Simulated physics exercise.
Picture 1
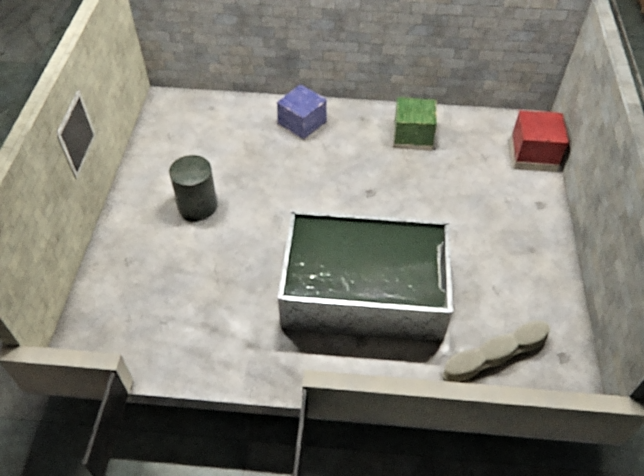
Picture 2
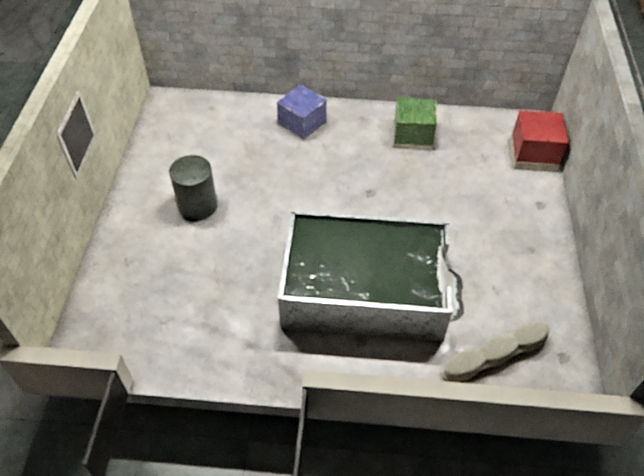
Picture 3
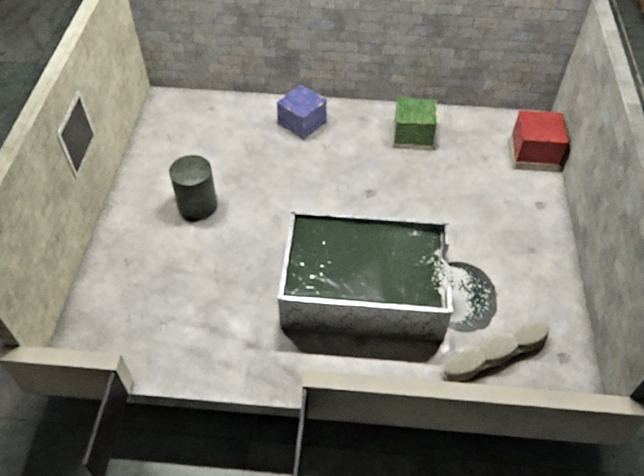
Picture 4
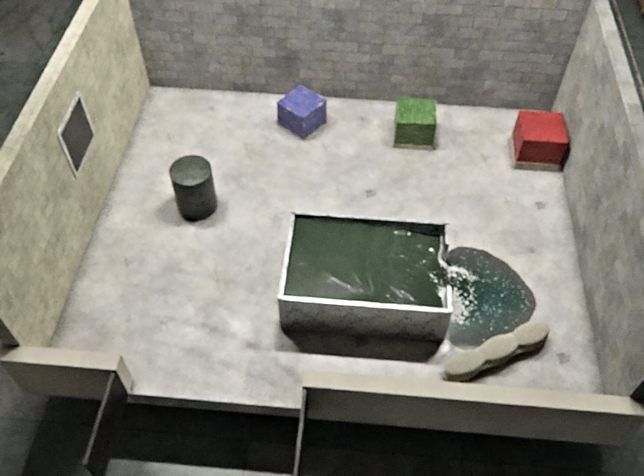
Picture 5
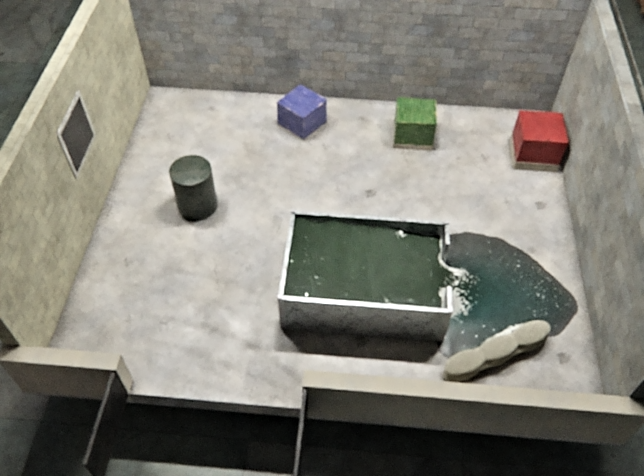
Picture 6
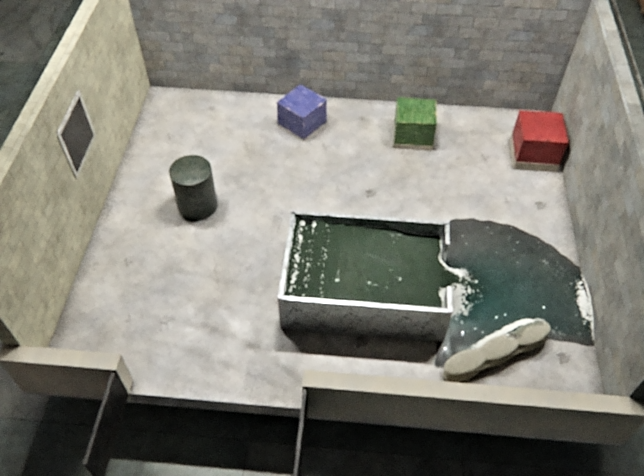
Dark green water pouring from the right side of a rectangular tank, spreading across the pale floor around a low, lumpy barrier.
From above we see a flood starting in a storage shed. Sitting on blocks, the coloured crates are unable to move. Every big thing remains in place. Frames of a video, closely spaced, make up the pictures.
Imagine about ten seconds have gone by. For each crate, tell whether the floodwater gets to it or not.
As I see it, the blue crate is going to be reached by the water; the red crate is going to be reached by the water; the green crate is going to be reached by the water.
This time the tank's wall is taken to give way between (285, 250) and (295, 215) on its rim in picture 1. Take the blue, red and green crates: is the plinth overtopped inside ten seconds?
I'd expect the blue crate goes wet, the red crate remains untouched, and the green crate remains untouched.
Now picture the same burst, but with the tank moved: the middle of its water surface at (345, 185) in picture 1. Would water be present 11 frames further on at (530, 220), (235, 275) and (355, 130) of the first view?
As listed: Awash, not flooded, no water.
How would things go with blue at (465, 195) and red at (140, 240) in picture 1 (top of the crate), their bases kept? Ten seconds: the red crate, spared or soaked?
The red crate is untouched.
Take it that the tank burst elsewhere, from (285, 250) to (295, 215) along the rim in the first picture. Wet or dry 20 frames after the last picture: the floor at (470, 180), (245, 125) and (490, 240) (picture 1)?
In order: Spared, swamped, spared.
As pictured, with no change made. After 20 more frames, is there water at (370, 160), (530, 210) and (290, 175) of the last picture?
Going through them in order, I'd call them drenched, drenched and clear.
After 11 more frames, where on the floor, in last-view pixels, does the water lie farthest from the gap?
Somewhere close to (550, 116).
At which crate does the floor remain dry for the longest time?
Pick: The one in blue.
A moment on, water covers 15 % of the floor; the blue crate not reached, the red crate not reached, the green crate not reached.
Next, water covers 20 % of the floor; the blue crate not reached, the red crate water round its plinth, the green crate not reached.
Then, water covers 40 % of the floor; the blue crate not reached, the red crate water round its plinth, the green crate water round its plinth.
Later, water covers 75 % of the floor; the blue crate water round its plinth, the red crate water round its plinth, the green crate water round its plinth.
In the end, water covers 95 % of the floor; the blue crate was topped, the red crate was topped, the green crate was topped.
